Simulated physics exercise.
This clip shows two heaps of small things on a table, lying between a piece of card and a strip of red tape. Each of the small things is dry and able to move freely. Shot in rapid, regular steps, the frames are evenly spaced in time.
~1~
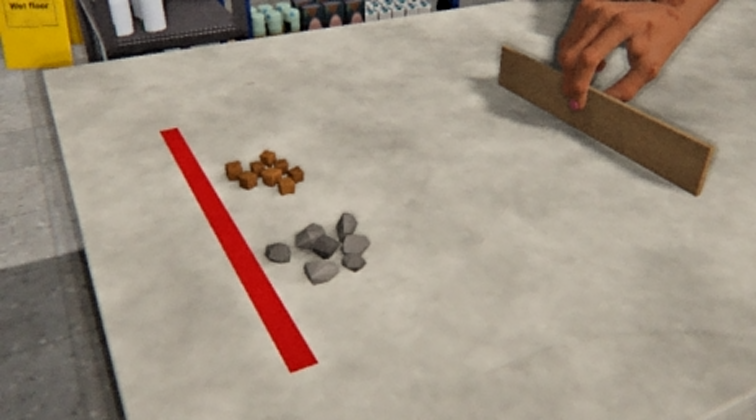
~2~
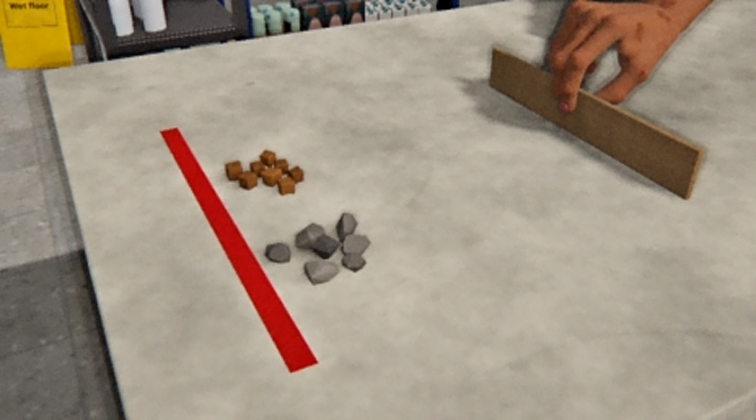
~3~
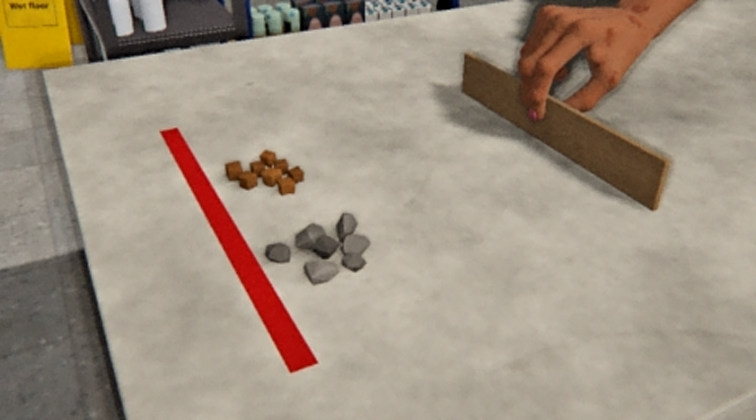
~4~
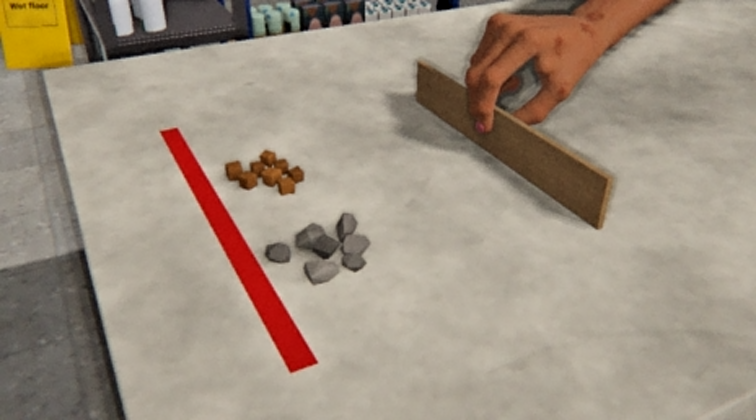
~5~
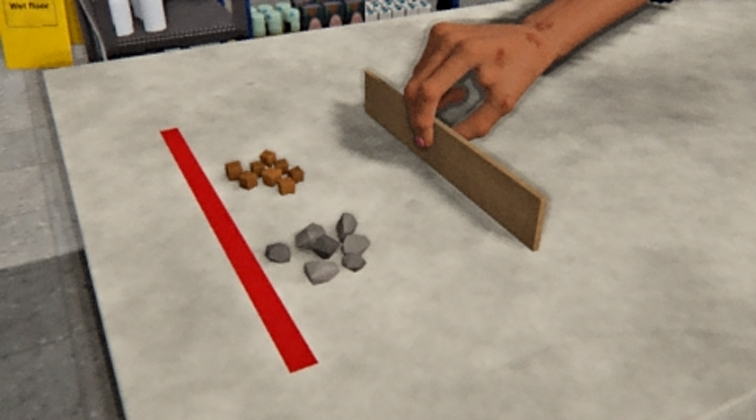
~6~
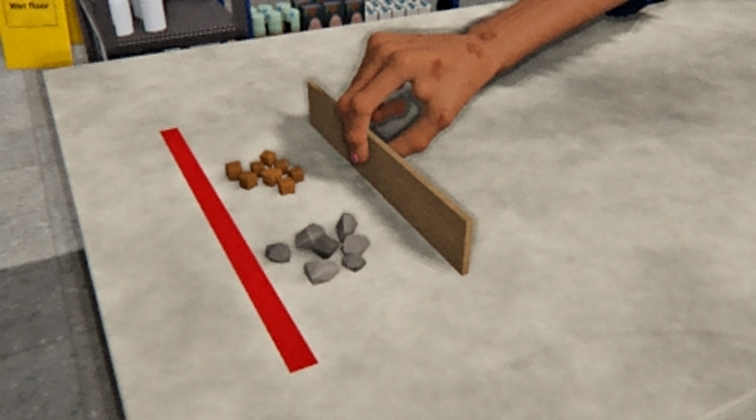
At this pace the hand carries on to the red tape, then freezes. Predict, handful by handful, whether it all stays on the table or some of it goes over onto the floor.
I expect that the front handful sends some over onto the floor, the back handful sends some over onto the floor.
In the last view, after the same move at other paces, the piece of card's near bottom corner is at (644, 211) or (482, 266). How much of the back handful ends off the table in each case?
Lab note: Share about 0 per cent at the first pace, 100 per cent at the second.
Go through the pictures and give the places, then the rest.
In the first frame, piece of card (686, 160), at rest; red tape (173, 138), about a palm's width from the edge; edge at (87, 260); front handful (324, 248), a few bits of gravel; back handful (272, 177), a few brown sugar cubes.
In the second frame, piece of card (676, 163); back handful (272, 177).
In the third frame, piece of card (643, 174); front handful (324, 248).
In the fourth frame, piece of card (587, 191); back handful (272, 177).
In the fifth frame, piece of card (523, 210); front handful (324, 248).
In the sixth frame, piece of card (452, 232); red tape (173, 138); edge at (87, 260); front handful (324, 248); back handful (272, 177).
Then, 0.08 s later than the last frame, piece of card still moving, near (275, 160); front handful all on the table, its front near (288, 290); back handful all on the table, its front near (209, 185).
Then, 0.18 s later than the last frame, piece of card stopped at the red tape; front handful all on the table, its front near (147, 384); back handful all on the table, its front near (79, 201).
Then, 0.46 s later than the last frame, piece of card stopped at the red tape; front handful every one over the edge; back handful every one over the edge.
When it is over, piece of card stopped at the red tape; front handful every one over the edge; back handful every one over the edge.
